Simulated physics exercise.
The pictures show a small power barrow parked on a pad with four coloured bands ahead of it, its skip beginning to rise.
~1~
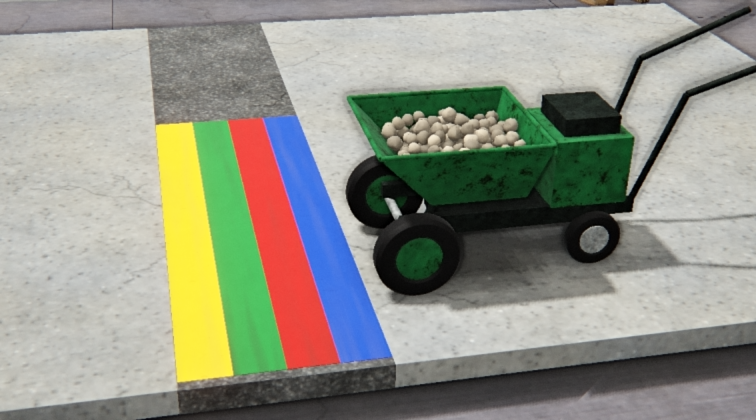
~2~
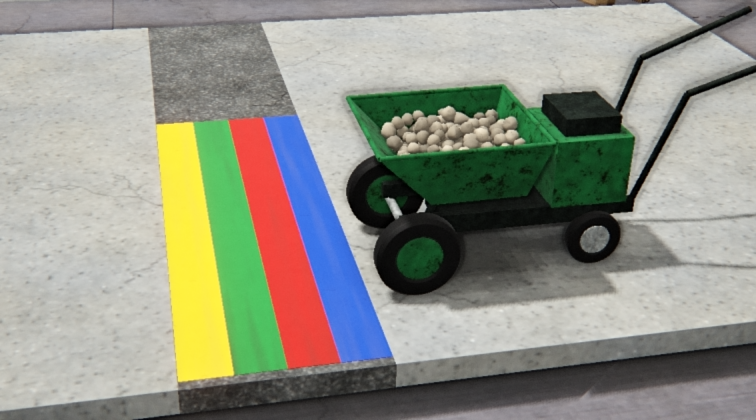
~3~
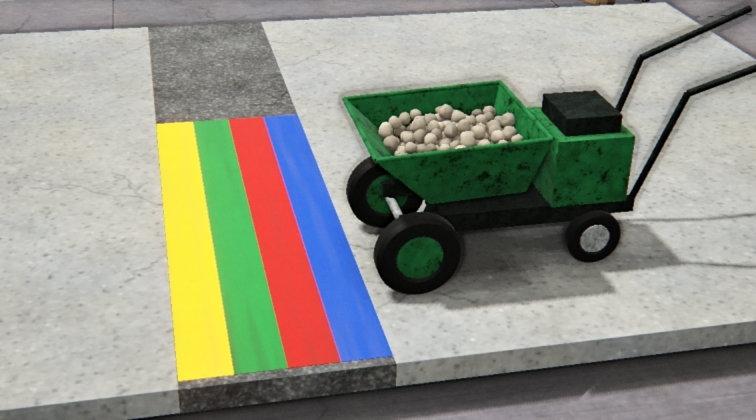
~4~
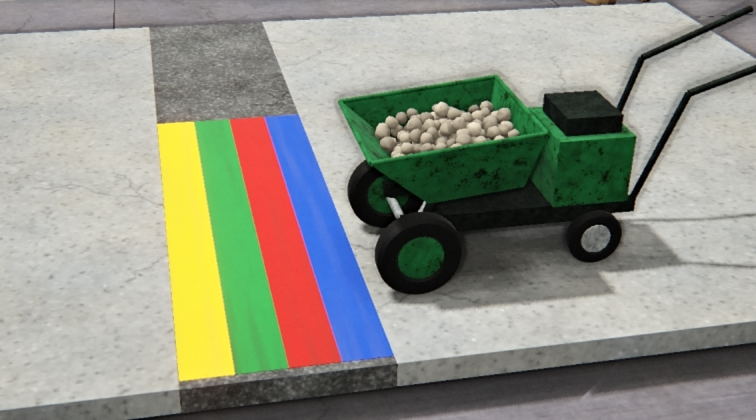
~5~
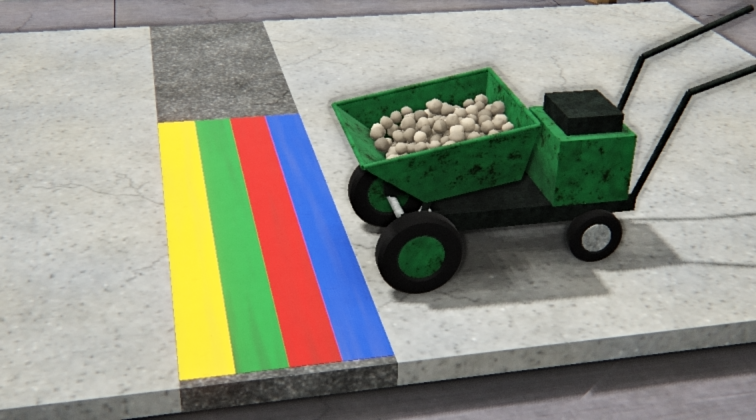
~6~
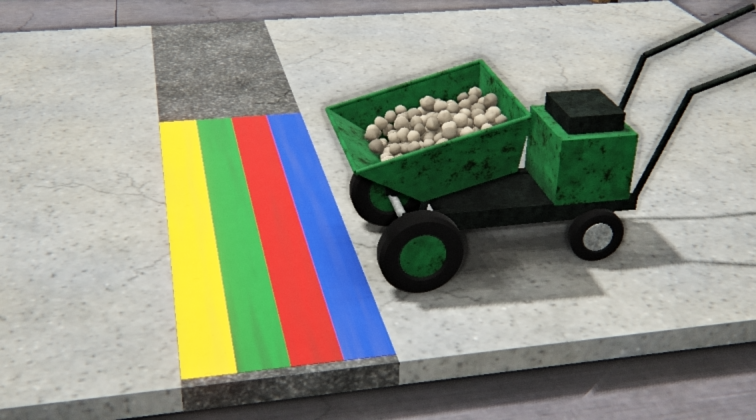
A green power barrow with black wheels and handles stands at the right on a pale stone slab, seen from above and to one side, its skip holding rounded, light-coloured pebbles. Ahead of it, at the left, yellow, green, red and blue bands lie side by side on a dark grey strip. The skip slowly tilts forward, its left lip dipping slightly, while the wheels and view stay almost still.
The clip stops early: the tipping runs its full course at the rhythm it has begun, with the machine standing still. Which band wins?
Most covered: The green band.
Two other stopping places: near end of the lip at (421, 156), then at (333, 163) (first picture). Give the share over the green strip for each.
First some 30, then 30 per cent.
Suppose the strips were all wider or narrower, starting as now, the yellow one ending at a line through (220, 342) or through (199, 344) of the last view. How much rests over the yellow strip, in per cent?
First some 30, then 30 per cent.
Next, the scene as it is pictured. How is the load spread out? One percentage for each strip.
In per cent, blue strip 0, red strip 25, green strip 40 and yellow strip 25.
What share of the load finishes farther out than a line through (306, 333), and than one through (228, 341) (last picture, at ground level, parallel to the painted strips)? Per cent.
Near 90 % and 30 %.
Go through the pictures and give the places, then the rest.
In the first picture, lip of the skip at (381, 159), level; top of the load at (462, 132), river pebbles; blue strip at (354, 325); red strip at (304, 331); green strip at (253, 336); yellow strip at (201, 342).
In the second picture, lip of the skip at (380, 160), level; top of the load at (461, 132).
In the third picture, lip of the skip at (376, 161), tipped barely; top of the load at (458, 129).
In the fourth picture, lip of the skip at (371, 164), tipped a little; top of the load at (466, 128).
In the fifth picture, lip of the skip at (364, 167), tipped a little; top of the load at (460, 124).
In the sixth picture, lip of the skip at (356, 173), tipped clearly; top of the load at (467, 126); blue strip at (358, 322); red strip at (308, 328); green strip at (257, 334); yellow strip at (205, 339).
Soon, skip tipped steeply; all in the skip.
A while on, skip tipped steeply; most in the skip; a small part over the red strip; a small part over the green strip; a stray few falling.
Towards the end, skip tipped right over; a small part in the skip; about a quarter over the red strip; about a third over the green strip; about a quarter over the yellow strip; a small part off the paint.
Finally, skip tipped right over; a stray few in the skip; a stray few over the blue strip; about a quarter over the red strip; about a third over the green strip; about a quarter over the yellow strip; a small part off the paint.
